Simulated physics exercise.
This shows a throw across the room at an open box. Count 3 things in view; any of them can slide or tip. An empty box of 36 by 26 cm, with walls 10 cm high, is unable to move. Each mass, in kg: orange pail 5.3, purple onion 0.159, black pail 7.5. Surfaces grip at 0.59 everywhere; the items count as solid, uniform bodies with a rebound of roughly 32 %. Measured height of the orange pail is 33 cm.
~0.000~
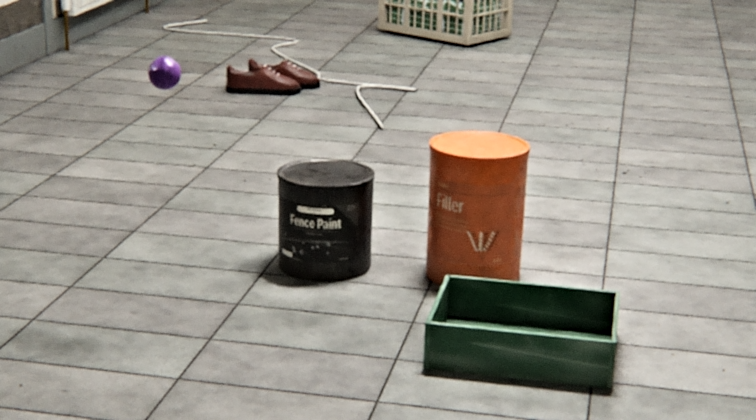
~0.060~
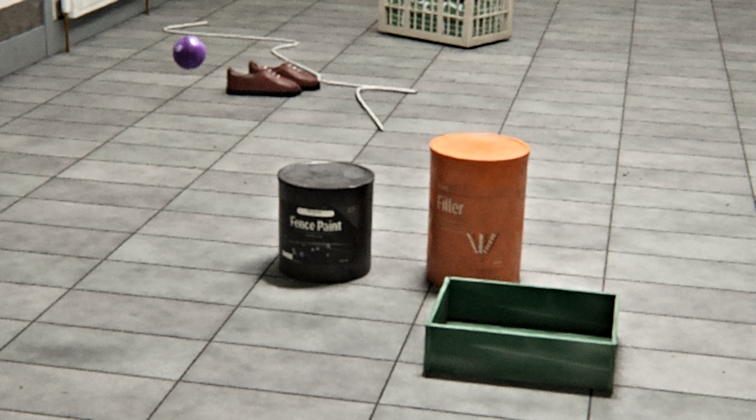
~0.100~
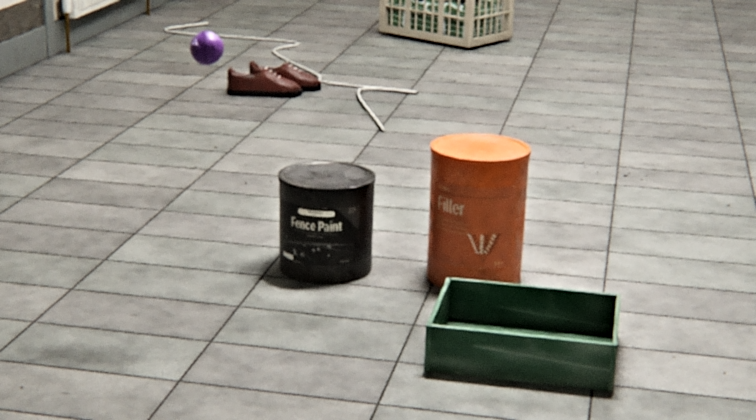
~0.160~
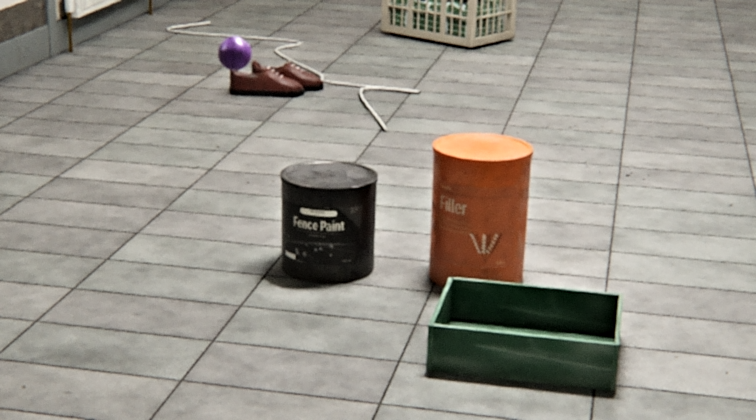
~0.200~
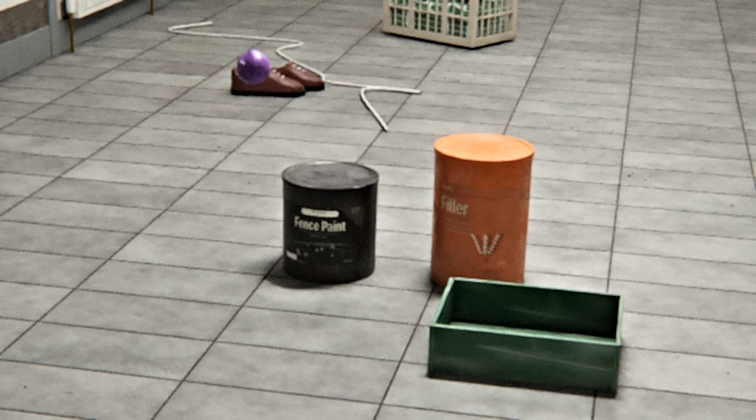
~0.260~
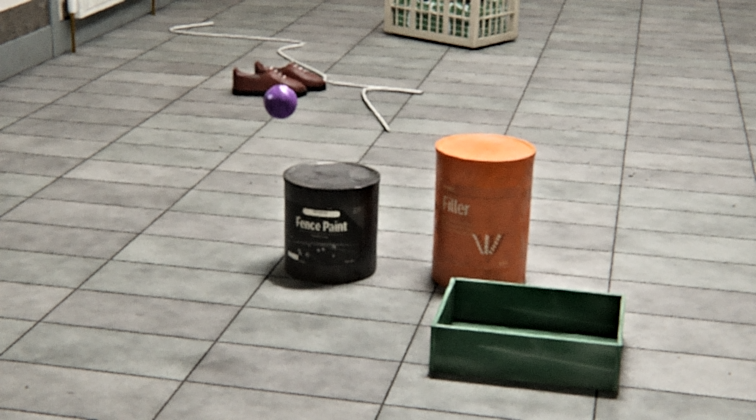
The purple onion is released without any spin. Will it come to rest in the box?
Out.
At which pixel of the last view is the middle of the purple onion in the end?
About (372, 337).
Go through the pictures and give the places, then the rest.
In the first picture, 78 cm from the box's middle; purple onion (164, 73); orange pail (476, 210).
In the second picture, 72 cm from the box's middle; purple onion (189, 53); orange pail (476, 212).
In the third picture, 69 cm from the box's middle; purple onion (207, 48); orange pail (477, 213).
In the fourth picture, 63 cm from the box's middle; purple onion (235, 53); orange pail (479, 212).
In the fifth picture, 59 cm from the box's middle; purple onion (253, 67); orange pail (481, 213).
In the sixth picture, 54 cm from the box's middle; purple onion (280, 102); orange pail (482, 213).
After 0.46 s, onion outside, 35 cm from the box's middle; purple onion near (363, 331).
After 0.66 s, onion outside, 24 cm from the box's middle; purple onion near (418, 326).
At rest (2.3 s), onion outside, 33 cm from the box's middle; the bystanders in place, give or take 10 cm. Seen from the same camera at the end, purple onion near (372, 337).
